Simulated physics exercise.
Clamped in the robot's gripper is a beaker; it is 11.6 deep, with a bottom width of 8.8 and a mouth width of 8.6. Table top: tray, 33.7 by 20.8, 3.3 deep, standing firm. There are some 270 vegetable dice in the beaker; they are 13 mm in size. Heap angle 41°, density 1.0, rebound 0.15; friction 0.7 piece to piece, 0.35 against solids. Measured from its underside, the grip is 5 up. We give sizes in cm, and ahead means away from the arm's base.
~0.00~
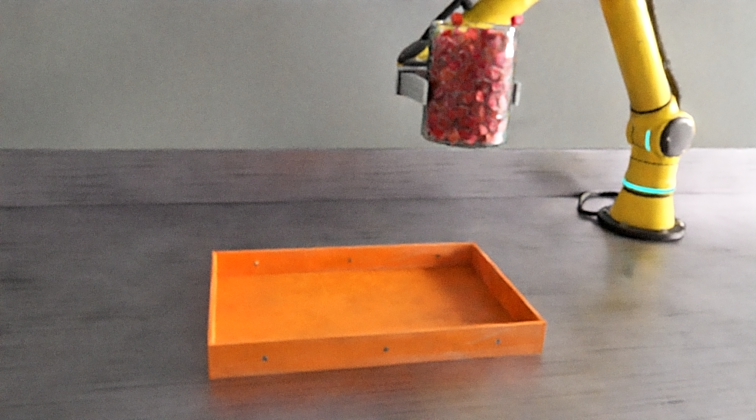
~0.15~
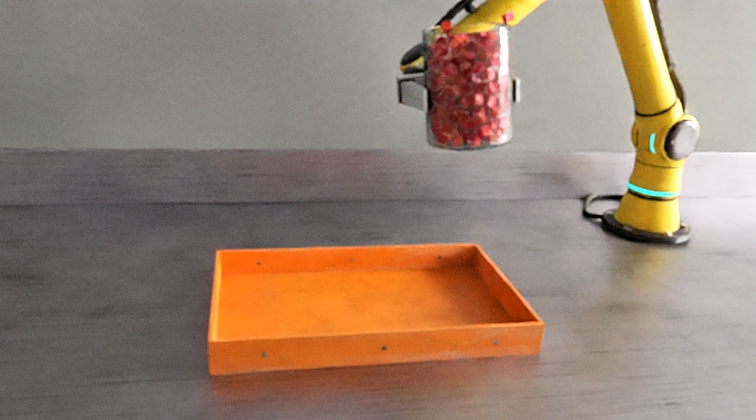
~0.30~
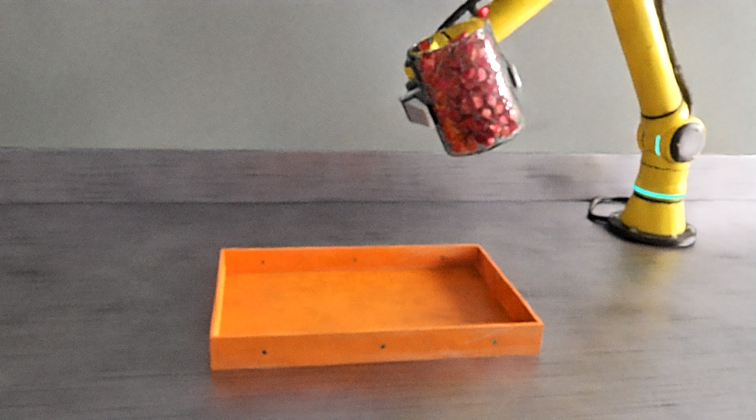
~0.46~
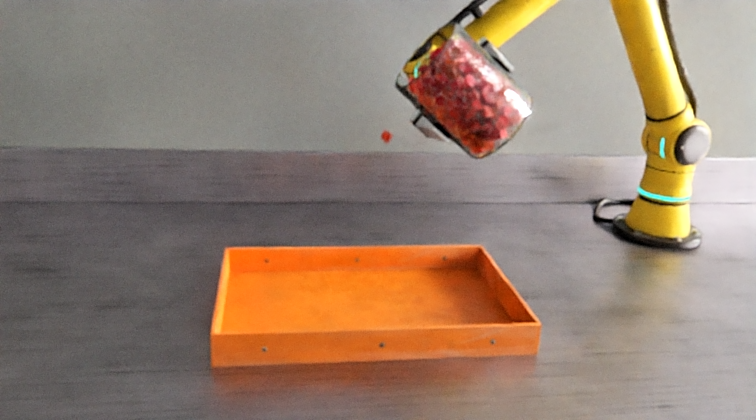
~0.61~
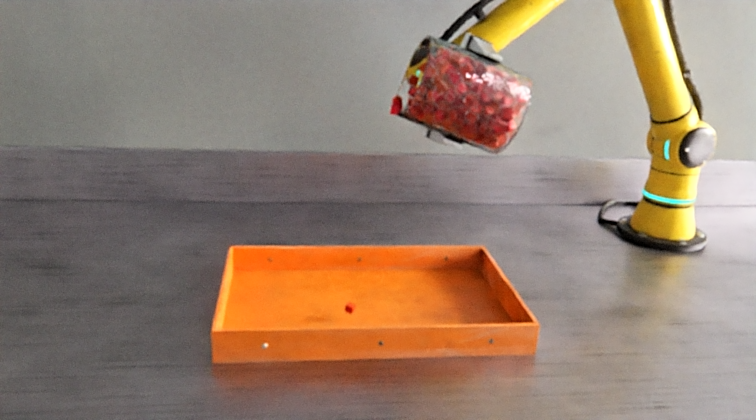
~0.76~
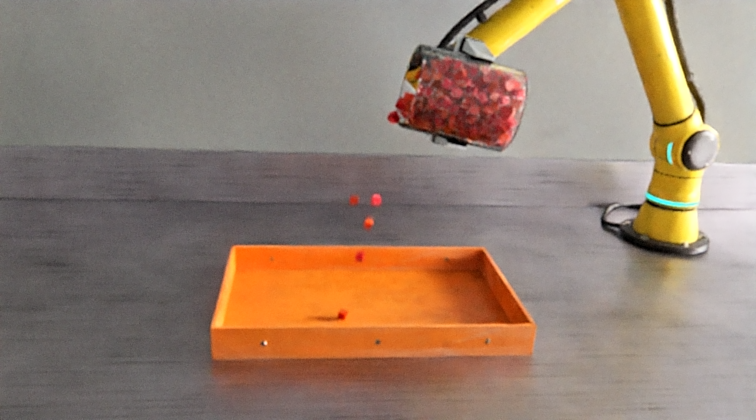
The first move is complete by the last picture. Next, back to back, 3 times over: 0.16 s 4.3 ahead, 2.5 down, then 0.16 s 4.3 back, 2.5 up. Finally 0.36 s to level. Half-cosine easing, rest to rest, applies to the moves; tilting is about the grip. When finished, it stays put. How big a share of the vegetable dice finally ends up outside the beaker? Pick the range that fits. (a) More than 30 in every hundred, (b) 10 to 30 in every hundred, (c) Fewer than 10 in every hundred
Answer: B.
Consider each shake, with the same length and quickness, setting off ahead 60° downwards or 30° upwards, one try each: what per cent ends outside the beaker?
It comes to around 10 per cent on the first try and around 50 per cent on the second.
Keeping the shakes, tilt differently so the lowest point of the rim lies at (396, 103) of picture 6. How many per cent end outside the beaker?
About 5 per cent.
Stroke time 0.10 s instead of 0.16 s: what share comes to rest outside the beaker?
The share would be near 40 %.
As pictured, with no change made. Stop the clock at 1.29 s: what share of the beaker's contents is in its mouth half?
Close to 40 in a hundred.
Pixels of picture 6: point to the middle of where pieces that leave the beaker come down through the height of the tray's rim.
Centre: Roughly (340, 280).
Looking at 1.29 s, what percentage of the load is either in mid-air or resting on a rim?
About 2 %.
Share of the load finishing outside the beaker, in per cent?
Around 20 percent.
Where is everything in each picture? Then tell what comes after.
In the first picture, beaker middle at (469, 84), level; upper third of the load around (476, 56), from x 430 to 515, top at y 20; 272 in the beaker.
In the second picture, beaker middle at (468, 87), tilted 7° forward; upper third of the load around (472, 59), from x 430 to 510, top at y 20.
In the third picture, beaker middle at (467, 89), tilted 27° forward; upper third of the load around (468, 63), from x 420 to 515, top at y 10.
In the fourth picture, beaker middle at (464, 93), tilted 51° forward; upper third of the load around (461, 70), from x 385 to 520, top at y 45; 271 in the beaker, 1 in flight or on a rim.
In the fifth picture, beaker middle at (463, 96), tilted 71° forward; upper third of the load around (461, 77), from x 350 to 520, top at y 55; 271 in the beaker, 1 in the tray.
In the sixth picture, beaker middle at (461, 99), tilted 78° forward; upper third of the load around (464, 81), from x 345 to 515, top at y 60; 267 in the beaker, 2 in the tray, 3 in flight or on a rim.
By 1.29 s, tilted 78° forward, highest piece 27 above the table; 231 in the beaker, 36 in the tray, 5 in flight or on a rim.
By 1.82 s, tilted 65° forward, highest piece 28 above the table; 220 in the beaker, 50 in the tray, 2 in flight or on a rim.
By 2.28 s, level, highest piece 32 above the table; 219 in the beaker, 53 in the tray.
By 3.33 s, level, highest piece 32 above the table; 219 in the beaker, 53 in the tray.
Final count, 219 in the beaker, 53 in the tray. That is 19 % outside the beaker.
